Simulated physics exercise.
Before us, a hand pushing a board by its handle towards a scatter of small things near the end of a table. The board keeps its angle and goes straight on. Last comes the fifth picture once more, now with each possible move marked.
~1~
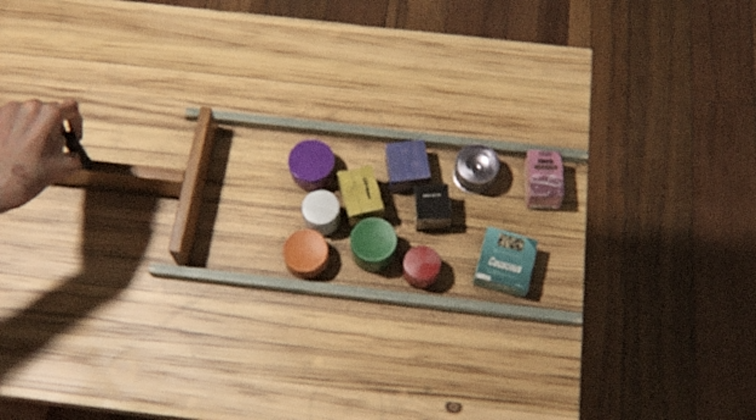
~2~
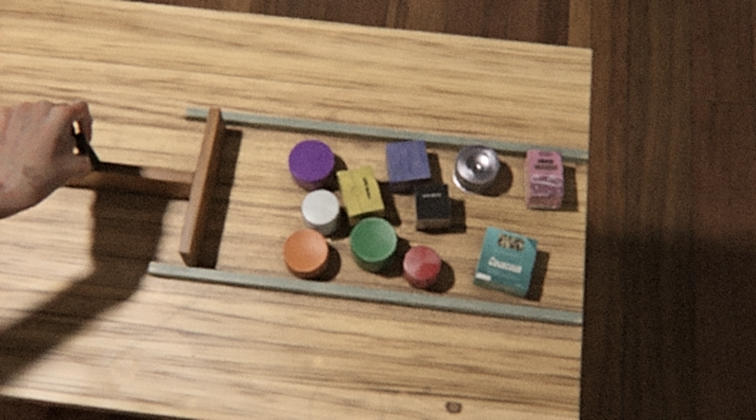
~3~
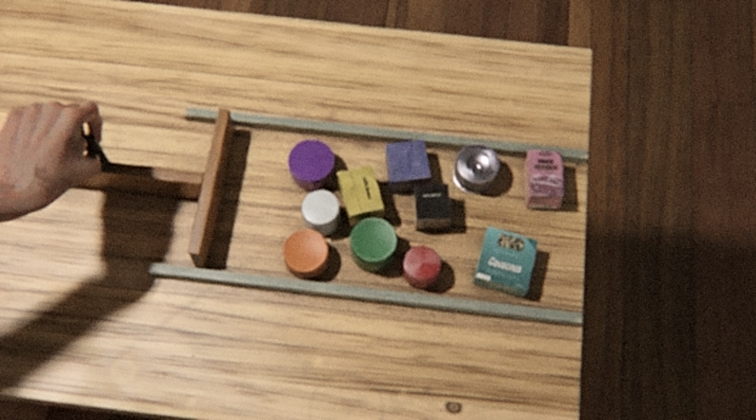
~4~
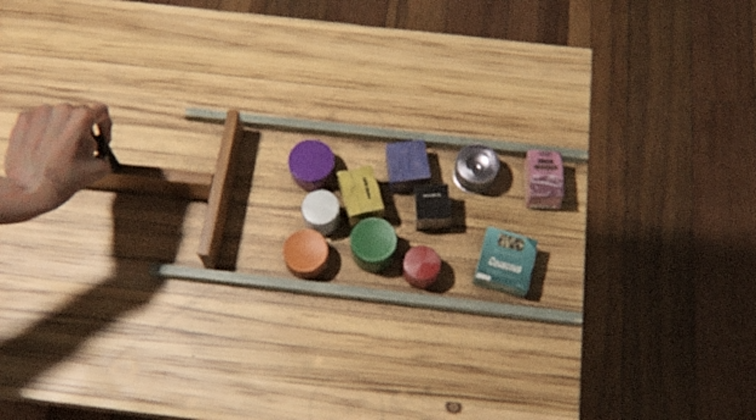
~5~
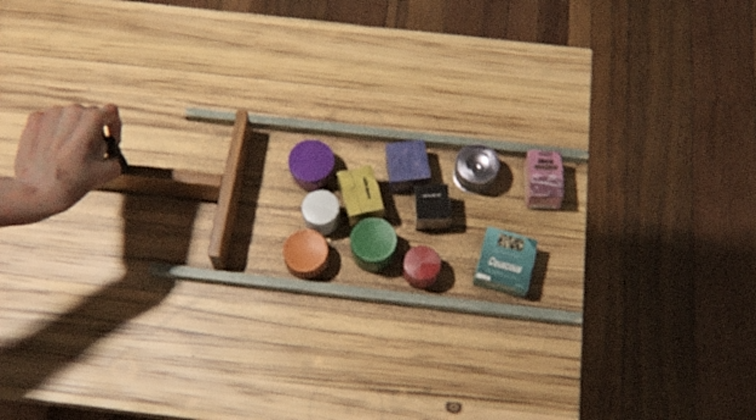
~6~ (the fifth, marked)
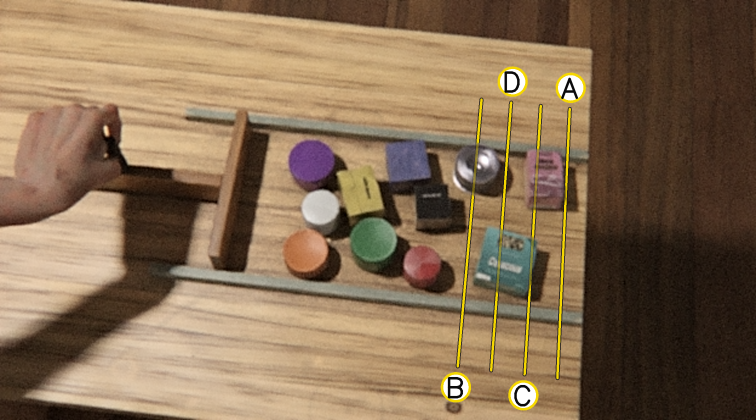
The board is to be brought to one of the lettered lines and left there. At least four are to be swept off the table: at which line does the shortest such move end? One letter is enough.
At D, and not before.
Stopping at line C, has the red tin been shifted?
By then, yes.
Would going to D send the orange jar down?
No.
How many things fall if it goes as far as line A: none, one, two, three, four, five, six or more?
By then, six or more.
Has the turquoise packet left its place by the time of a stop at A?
Yes.
On the marked copy, A at (564, 235); B at (470, 225); C at (533, 232); D at (502, 228).
With D. Early on, board (326, 192); black packet (437, 211); red tin (430, 271).
Further on, board (426, 203); pink box (579, 191); turquoise packet (572, 266).
At the end, board (501, 211); pink box over the edge; turquoise packet over the edge; five fallen.
As for the rest, A drops ten, but is farther than needed; B drops only two; C drops eight, but is farther than needed.
